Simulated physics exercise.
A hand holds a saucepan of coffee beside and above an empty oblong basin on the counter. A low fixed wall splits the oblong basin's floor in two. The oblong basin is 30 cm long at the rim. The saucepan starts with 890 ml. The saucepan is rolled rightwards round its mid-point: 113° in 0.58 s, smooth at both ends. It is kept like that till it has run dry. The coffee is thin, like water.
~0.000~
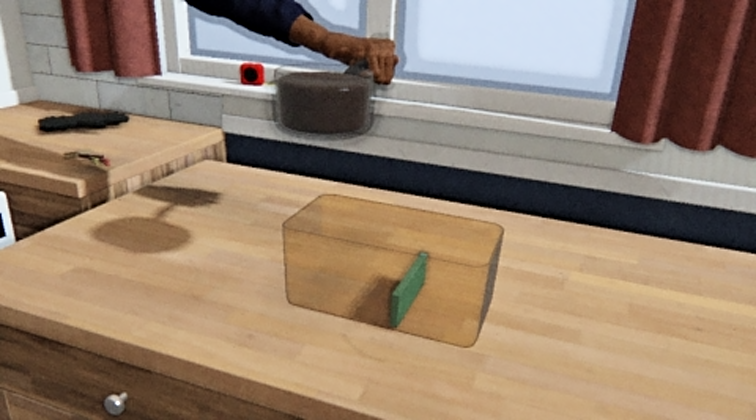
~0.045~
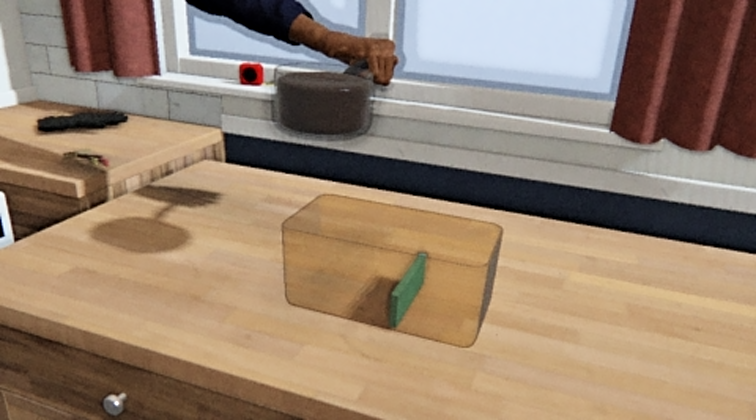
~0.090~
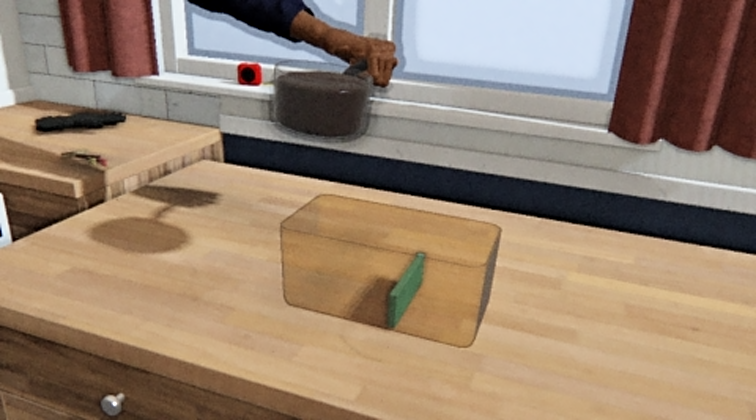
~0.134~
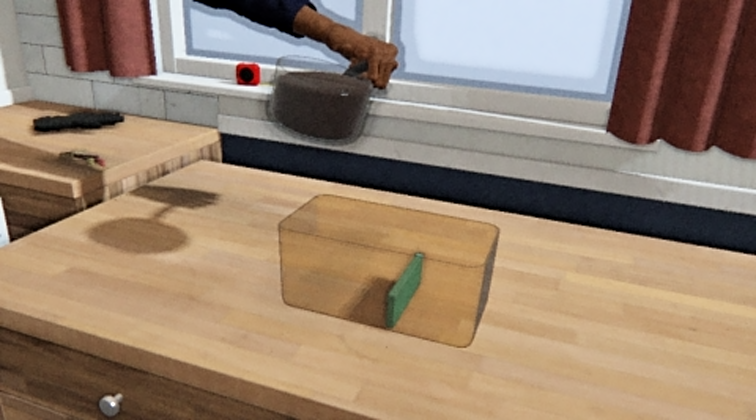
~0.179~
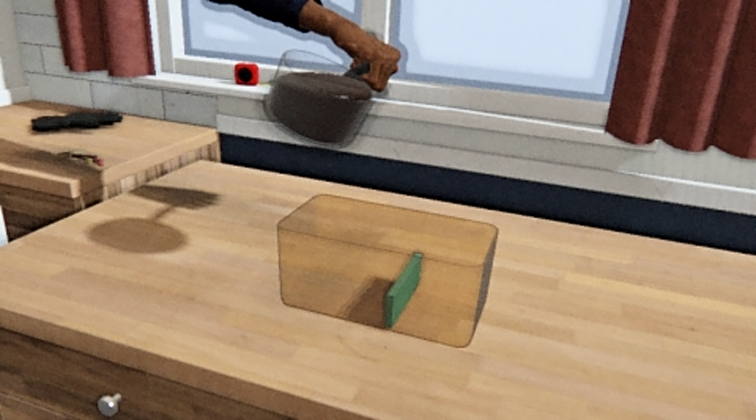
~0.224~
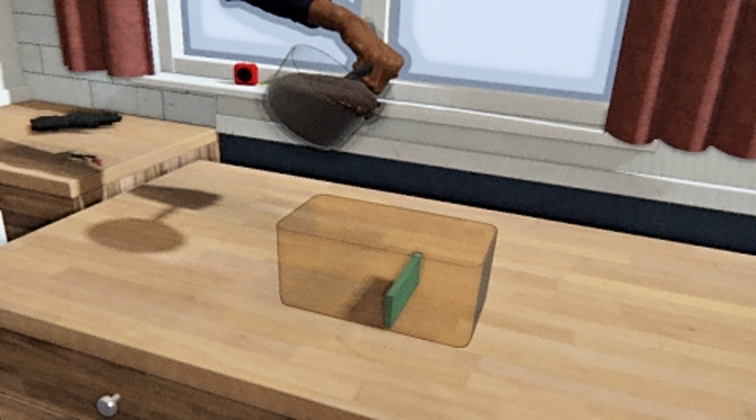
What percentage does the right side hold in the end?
The far part has some 29 per cent.
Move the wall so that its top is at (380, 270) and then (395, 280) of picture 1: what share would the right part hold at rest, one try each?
In turn about 75 and 50 per cent.
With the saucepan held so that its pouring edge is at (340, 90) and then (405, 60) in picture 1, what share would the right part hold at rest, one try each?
First 10, then 65 per cent.
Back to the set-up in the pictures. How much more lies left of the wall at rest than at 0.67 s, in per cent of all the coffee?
About 6 per cent.
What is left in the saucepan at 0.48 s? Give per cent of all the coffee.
About 22 per cent.
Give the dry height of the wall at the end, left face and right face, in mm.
Some 32 mm on the left and 40 mm on the right.
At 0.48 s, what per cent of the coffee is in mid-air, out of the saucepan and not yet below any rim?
About 52 per cent.
Then, 0.48 s in, the tilt is 105° and 22 per cent is still to pour, 12 is left of the wall and 14 right of it.
Then, 0.67 s in, the tilt is 113° and 3 per cent is still to pour, 61 is left of the wall and 28 right of it.
Then, 0.87 s in, the tilt is 113° and 0 per cent is still to pour, 65 is left of the wall and 27 right of it.
Then, 1.08 s in, the tilt is 113° and 0 per cent is still to pour, 67 is left of the wall and 29 right of it.
Finally, 67 per cent lies left of the wall, 29 right of it and 4 outside.
